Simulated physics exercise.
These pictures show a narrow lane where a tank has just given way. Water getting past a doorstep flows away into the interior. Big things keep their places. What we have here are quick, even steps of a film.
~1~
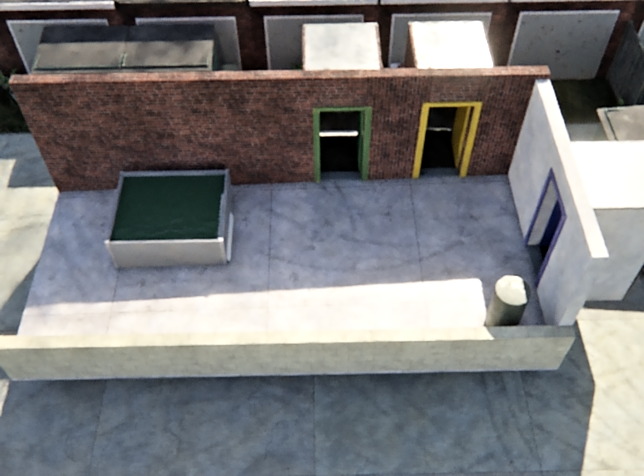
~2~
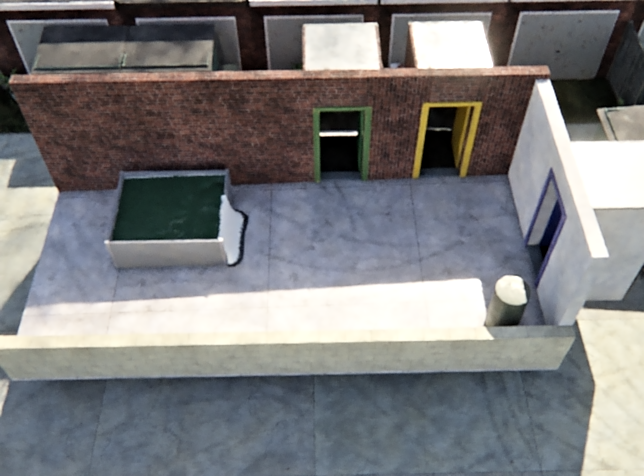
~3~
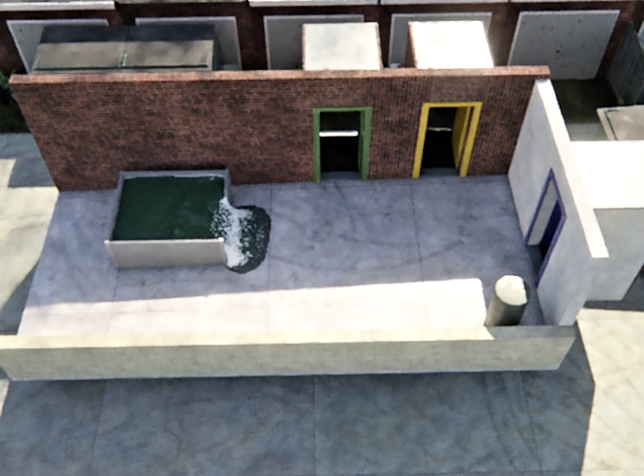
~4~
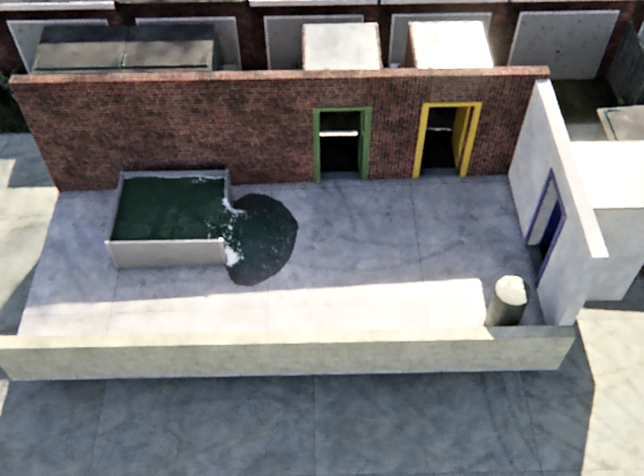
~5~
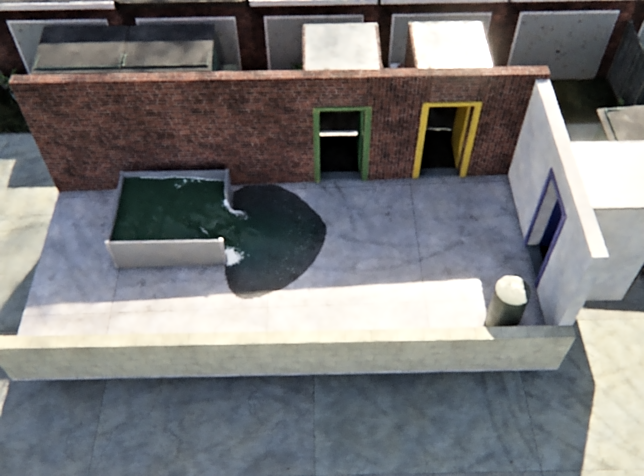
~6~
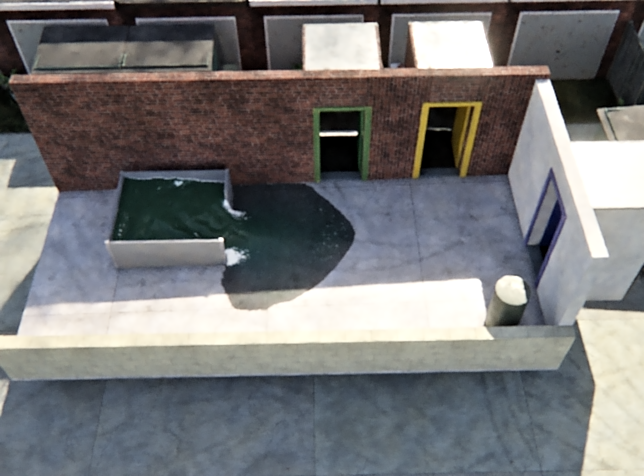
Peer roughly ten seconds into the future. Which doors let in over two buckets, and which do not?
Green door: Above two buckets. Yellow door: Above two buckets. Blue door: Above two buckets.
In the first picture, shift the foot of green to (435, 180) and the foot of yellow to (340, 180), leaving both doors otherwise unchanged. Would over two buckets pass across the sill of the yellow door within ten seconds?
Lab note - yellow door: Over the limit.
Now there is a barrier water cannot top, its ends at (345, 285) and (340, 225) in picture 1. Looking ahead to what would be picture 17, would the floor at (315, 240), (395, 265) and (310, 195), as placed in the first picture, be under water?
Reading the points as listed, I get deluged, then left untouched, then deluged.
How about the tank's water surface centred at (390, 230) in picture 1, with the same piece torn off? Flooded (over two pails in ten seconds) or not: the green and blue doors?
Result - green door undershoots, blue door overshoots.
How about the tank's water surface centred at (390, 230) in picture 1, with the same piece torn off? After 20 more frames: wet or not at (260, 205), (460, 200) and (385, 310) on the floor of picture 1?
So, in the order given, I'd say unaffected, soaked through, soaked through.
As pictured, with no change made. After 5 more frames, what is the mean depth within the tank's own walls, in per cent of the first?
Close to 66 %.
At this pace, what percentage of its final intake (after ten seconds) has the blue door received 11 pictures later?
I make it 0 per cent.
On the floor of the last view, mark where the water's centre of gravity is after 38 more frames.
I'd place it roughly at (336, 254).
A moment on, water covers 40 % of the floor; the green door wet at the sill, nothing in, the yellow door not reached, the blue door not reached.
Next, water covers 60 % of the floor; the green door under two buckets in, the yellow door wet at the sill, nothing in, the blue door wet at the sill, nothing in.
Then, water covers 65 % of the floor; the green door over two buckets in, the yellow door under two buckets in, the blue door under two buckets in.
Later, water covers 75 % of the floor; the green door over two buckets in, the yellow door over two buckets in, the blue door over two buckets in.
In the end, water covers 90 % of the floor; the green door far over two buckets in, the yellow door over two buckets in, the blue door over two buckets in.
